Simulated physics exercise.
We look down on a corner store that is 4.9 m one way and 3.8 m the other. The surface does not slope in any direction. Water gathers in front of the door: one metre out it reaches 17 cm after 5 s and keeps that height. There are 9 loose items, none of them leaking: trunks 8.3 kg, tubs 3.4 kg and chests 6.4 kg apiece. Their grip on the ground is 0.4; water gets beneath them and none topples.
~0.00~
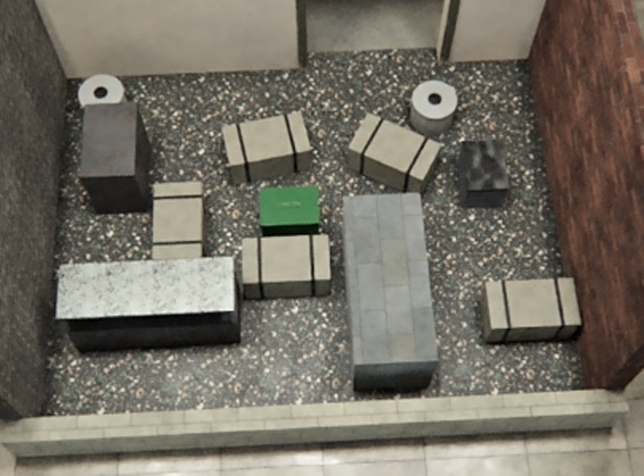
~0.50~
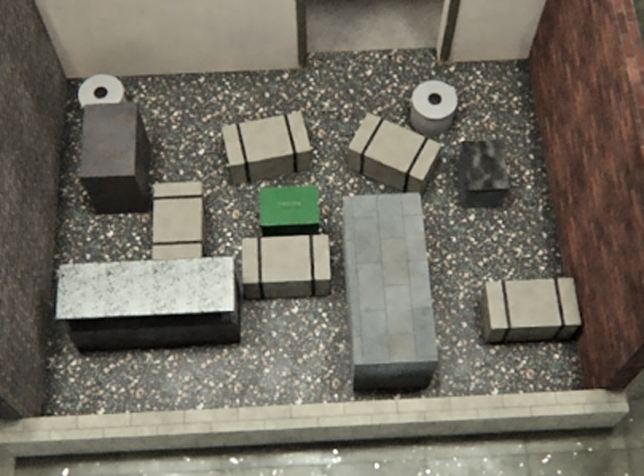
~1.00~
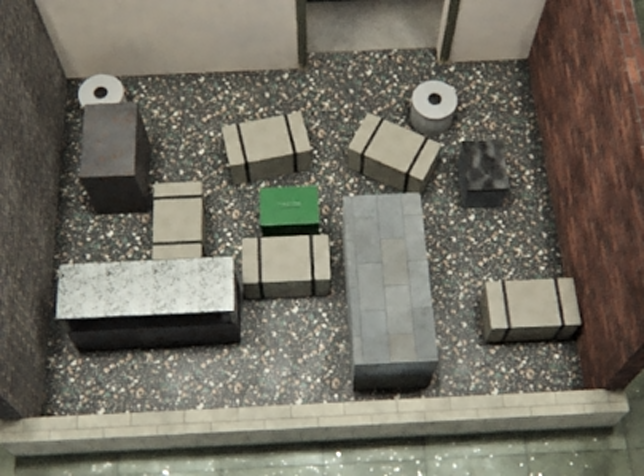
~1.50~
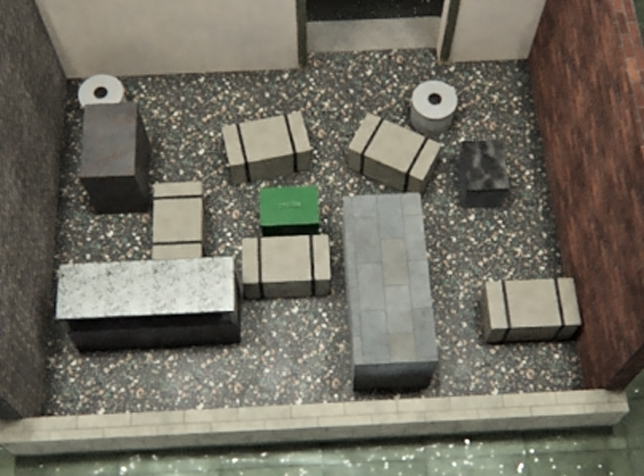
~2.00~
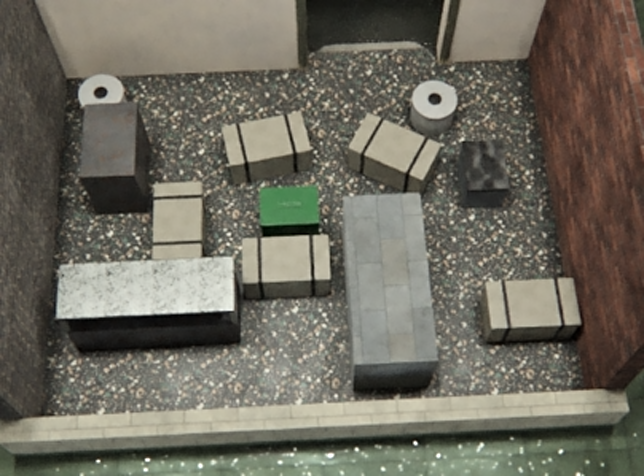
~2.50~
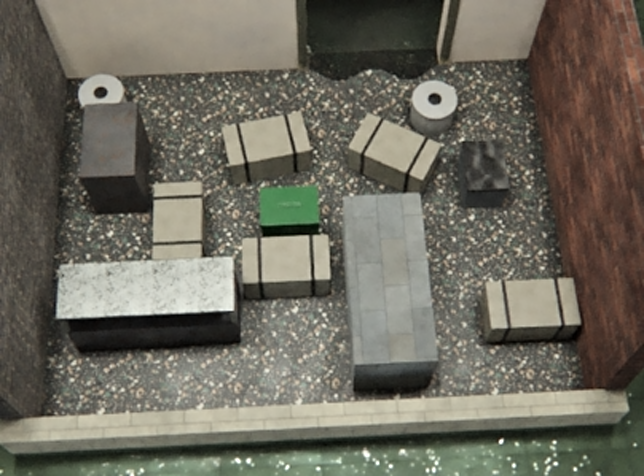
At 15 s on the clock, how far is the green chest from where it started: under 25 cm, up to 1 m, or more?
More than 1 m.
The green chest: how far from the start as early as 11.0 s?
Roughly 200 cm.
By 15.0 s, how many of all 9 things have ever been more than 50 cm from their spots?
8.
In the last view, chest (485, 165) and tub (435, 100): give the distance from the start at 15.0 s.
120 cm, 30 cm.
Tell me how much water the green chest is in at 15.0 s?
Somewhere close to 11 cm.
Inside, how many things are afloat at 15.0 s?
Answer: 9.
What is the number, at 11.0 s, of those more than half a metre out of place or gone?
It comes to 8.
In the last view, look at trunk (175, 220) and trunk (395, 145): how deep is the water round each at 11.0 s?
Some 6 cm at the first, some 9 cm at the second.
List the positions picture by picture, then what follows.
The green chest at (289, 205) rests on the ground; 0.0 m2 under water; 0 of 9 have shifted, in the first picture.
The green chest at (289, 205), on the bottom; 0.0 m2 under water; 0 of 9 have shifted, in the second picture.
The green chest at (289, 205) rests on the ground; water covers 0.0 m2; 0 of 9 have shifted, in the third picture.
The green chest at (289, 205) rests on the ground; water covers 0.0 m2; 0 of 9 have shifted, in the fourth picture.
The green chest at (289, 205), on the bottom; 0.0 m2 under water; 0 of 9 have shifted, in the fifth picture.
The green chest at (289, 205) rests on the ground; water covers 0.1 m2; 0 of 9 have shifted, in the sixth picture.
After 3.5 s the green chest is near (289, 205), 0.0 m from its start, aground; 0 afloat.
After 6.8 s the green chest is near (232, 240), 0.6 m from its start, afloat; 3 afloat.
After 11.0 s the green chest is near (69, 262), 2.1 m from its start, afloat; 9 afloat.
After 15.0 s the green chest is near (70, 260), 2.1 m from its start, afloat; 9 afloat.
